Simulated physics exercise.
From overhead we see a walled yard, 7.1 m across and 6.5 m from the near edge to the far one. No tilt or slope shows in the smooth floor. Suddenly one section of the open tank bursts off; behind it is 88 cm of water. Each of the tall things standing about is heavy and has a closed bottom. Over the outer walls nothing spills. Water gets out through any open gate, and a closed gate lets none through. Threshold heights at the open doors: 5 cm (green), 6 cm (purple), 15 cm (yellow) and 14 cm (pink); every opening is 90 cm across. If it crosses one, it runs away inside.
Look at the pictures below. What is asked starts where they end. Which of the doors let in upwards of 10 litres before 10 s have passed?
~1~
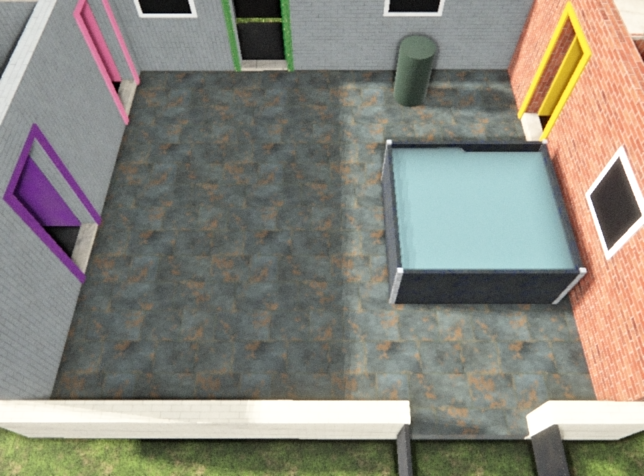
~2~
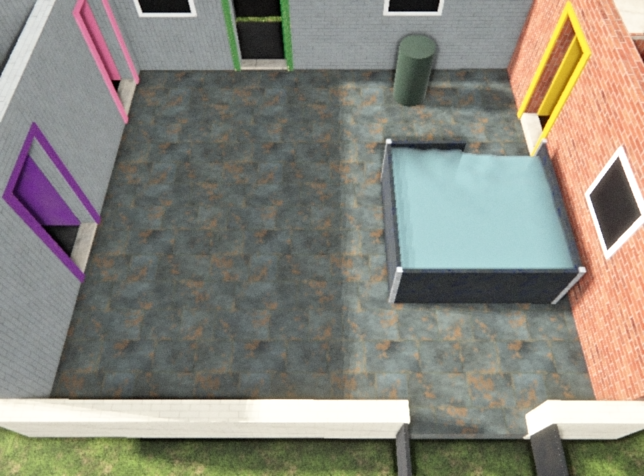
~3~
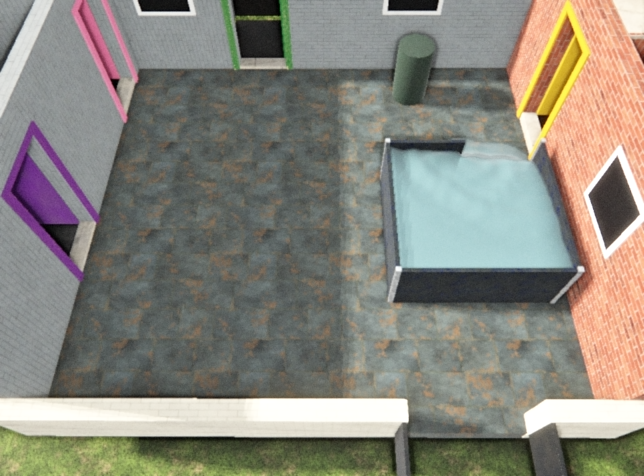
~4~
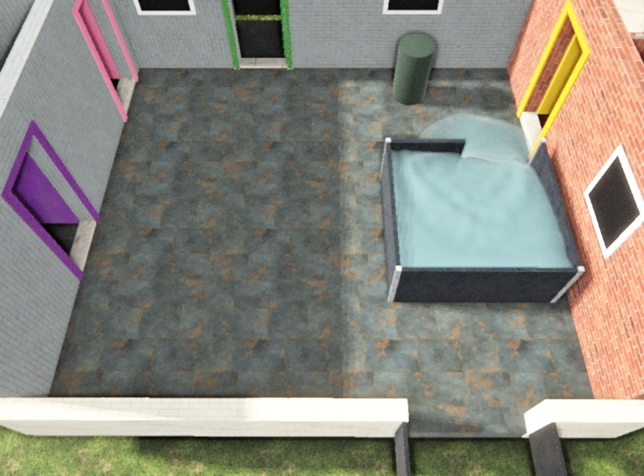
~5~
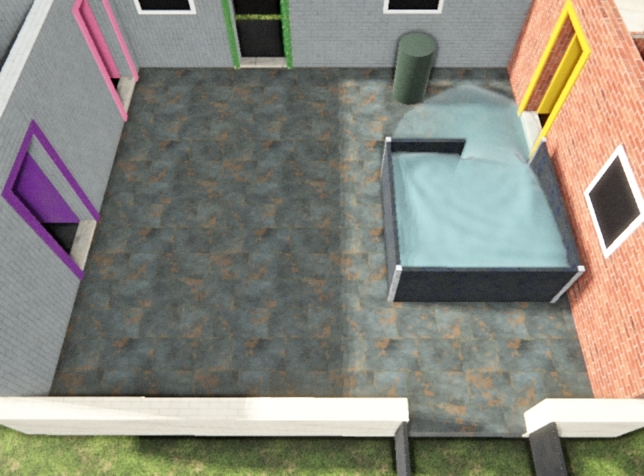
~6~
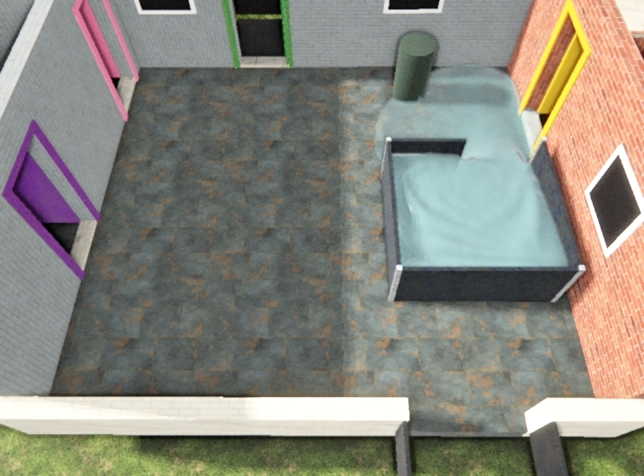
Result: At the green door the amount will climb above the limit, at the purple door the amount will climb above the limit, at the yellow door the amount will climb above the limit, at the pink door the amount will climb above the limit.
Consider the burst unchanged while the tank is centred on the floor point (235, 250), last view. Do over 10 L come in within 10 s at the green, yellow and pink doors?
Checking each door against the limit: Green tops it, yellow does not exceed it, pink tops it.
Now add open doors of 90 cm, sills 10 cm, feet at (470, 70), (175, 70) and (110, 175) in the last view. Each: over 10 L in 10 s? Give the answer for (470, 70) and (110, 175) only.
In turn: Beyond it, short of it.
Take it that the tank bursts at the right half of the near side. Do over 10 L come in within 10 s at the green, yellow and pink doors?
Door by door - green: Within bounds, yellow: Within bounds, pink: Within bounds.
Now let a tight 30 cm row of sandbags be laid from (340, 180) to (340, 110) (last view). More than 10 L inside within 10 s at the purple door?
So purple stays inside.
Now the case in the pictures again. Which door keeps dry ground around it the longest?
The final one is the purple door.
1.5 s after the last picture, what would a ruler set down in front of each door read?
Centimetres: Green 7 / purple 0 / yellow 25 / pink 0.
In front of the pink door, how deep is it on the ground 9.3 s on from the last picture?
Reading: Close to 10.5 cm.
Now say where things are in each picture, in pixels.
Still water, 88 cm deep, in the open tank at (476, 205), in the first picture.
The front is at a hidden place, 0.7 m from the gap on the open tank's far side; 0.3 m2 of floor is under water; 88 cm left at the back of the open tank, in the second picture.
The front is at a hidden place, 1.0 m from the gap on the open tank's far side; 1.1 m2 of floor is under water; 88 cm left at the back of the open tank, in the third picture.
Water pours out on the open tank's far side and has run 1.5 m, to (459, 116); typically 12 cm deep outside, 88 cm at the open tank's back, in the fourth picture.
Water pours out on the open tank's far side and has run 2.2 m, to (461, 87); typically 9 cm deep outside, 80 cm at the open tank's back, in the fifth picture.
Water pours out on the open tank's far side and has run 2.8 m, to (485, 67); typically 8 cm deep outside, 73 cm at the open tank's back, in the sixth picture.
Then, 0.7 s after the last picture water covers 15 % of the floor and is deepest (70 cm) near (496, 71); green door not reached, purple door not reached, yellow door 31 cm at the sill, 49 L in, pink door not reached.
Then, 1.5 s after the last picture water covers 20 % of the floor and is deepest (58 cm) near (511, 92); green door 7 cm at the sill, 0 L in, purple door not reached, yellow door 25 cm at the sill, 126 L in, pink door not reached.
Then, 2.8 s after the last picture water covers 50 % of the floor and is deepest (39 cm) near (422, 85); green door 5 cm at the sill, 5 L in, purple door not reached, yellow door 30 cm at the sill, 195 L in, pink door 27 cm at the sill, 9 L in.
Then, 5.3 s after the last picture water covers 75 % of the floor and is deepest (24 cm) near (46, 410); green door 3 cm at the sill, 5 L in, purple door 11 cm at the sill, 11 L in, yellow door 23 cm at the sill, 339 L in, pink door 18 cm at the sill, 82 L in.
Then, 9.3 s after the last picture water covers 95 % of the floor and is deepest (16 cm) near (46, 410); green door 9 cm at the sill, 20 L in, purple door 8 cm at the sill, 42 L in, yellow door 13 cm at the sill, 374 L in, pink door 10 cm at the sill, 96 L in.
